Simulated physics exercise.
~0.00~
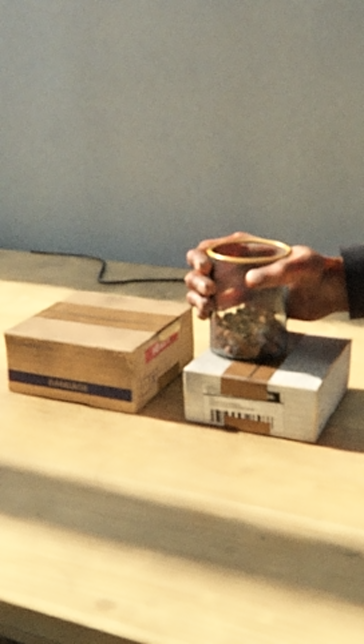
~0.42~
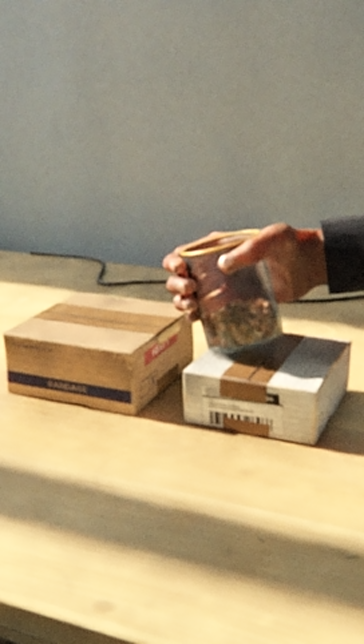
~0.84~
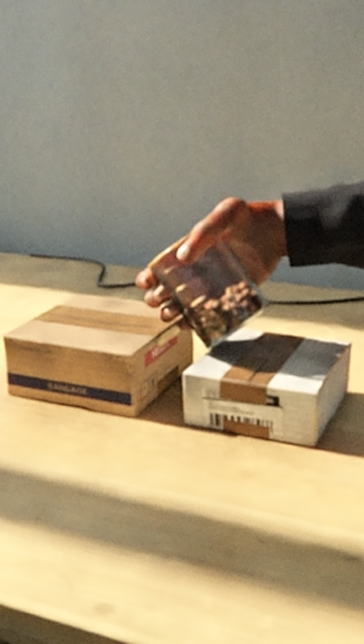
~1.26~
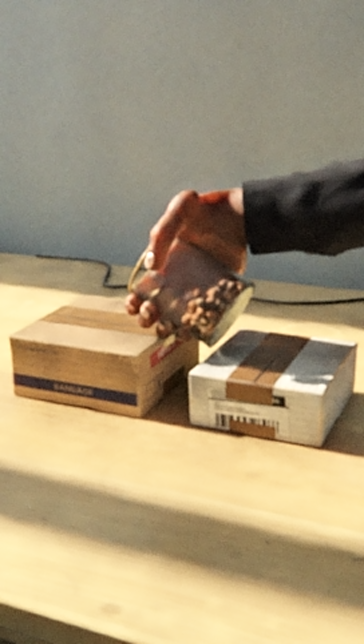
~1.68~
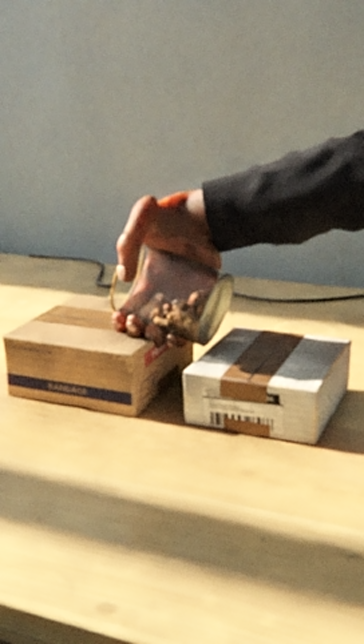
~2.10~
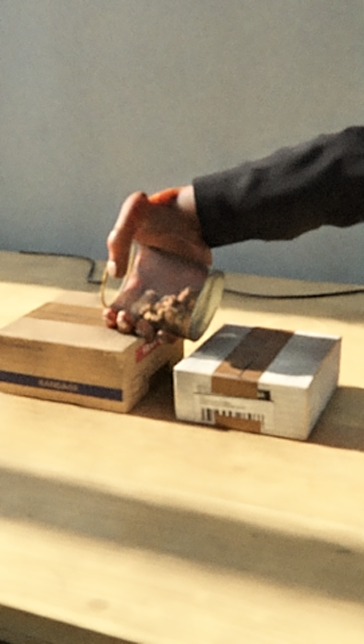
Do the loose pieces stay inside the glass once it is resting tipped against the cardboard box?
Yes, the pieces stay inside the glass, and none of them pour out while it rests tipped against the cardboard box.
